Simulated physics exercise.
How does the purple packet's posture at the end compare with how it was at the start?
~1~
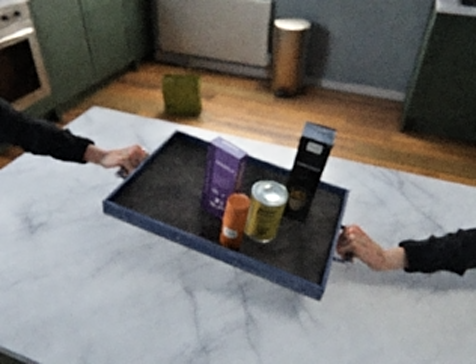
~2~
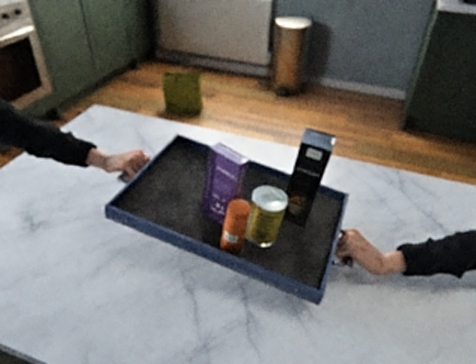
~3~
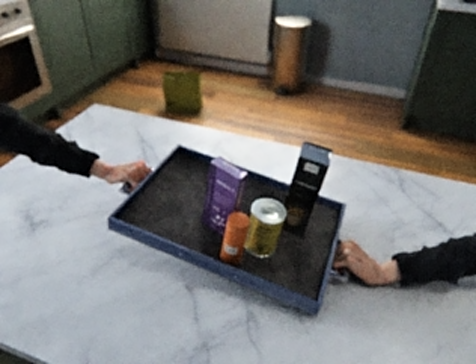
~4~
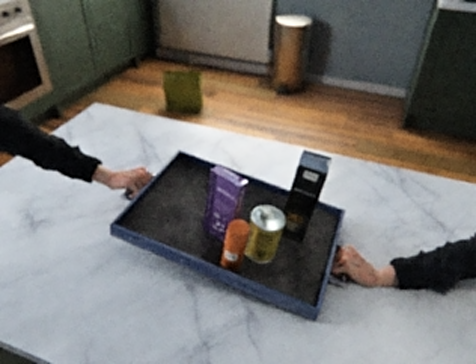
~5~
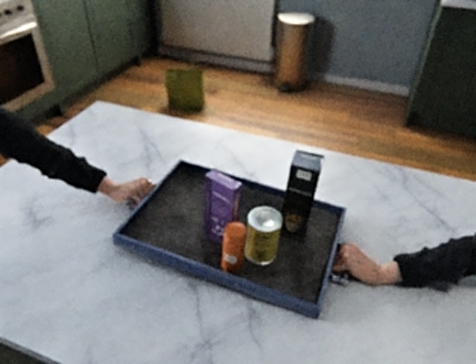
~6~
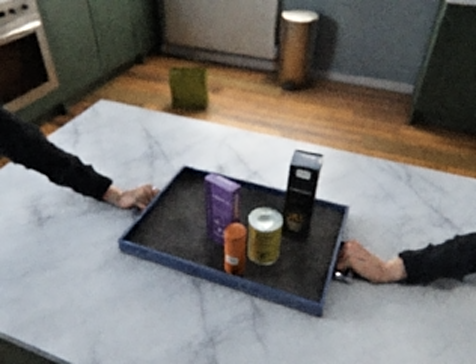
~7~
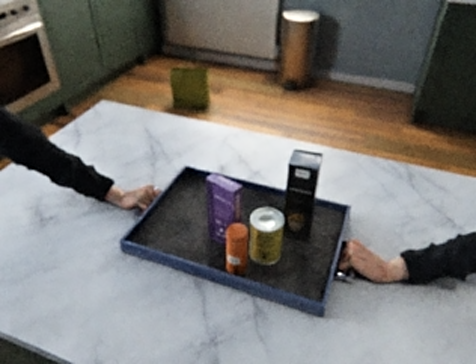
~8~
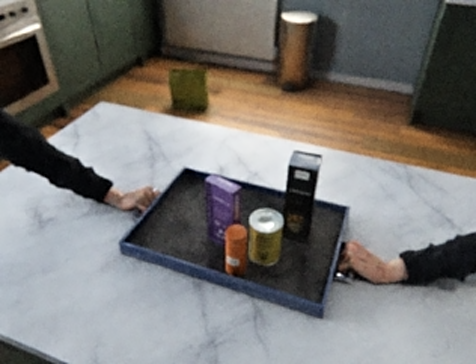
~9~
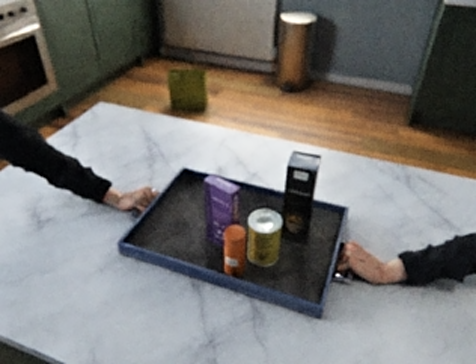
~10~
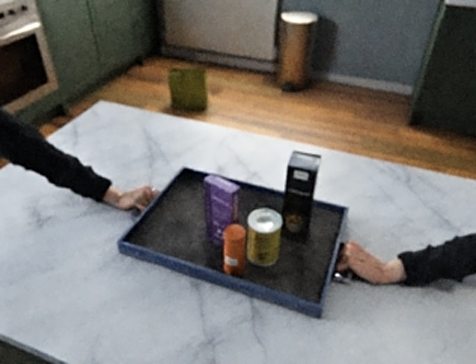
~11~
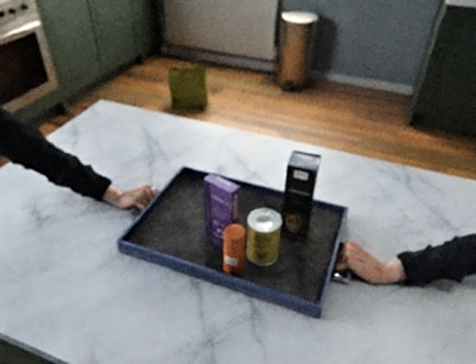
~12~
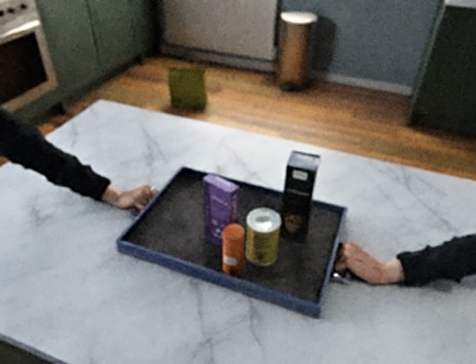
At the start the purple packet is leaning along with the tilted tray, while at the end it stands upright on the level tray.
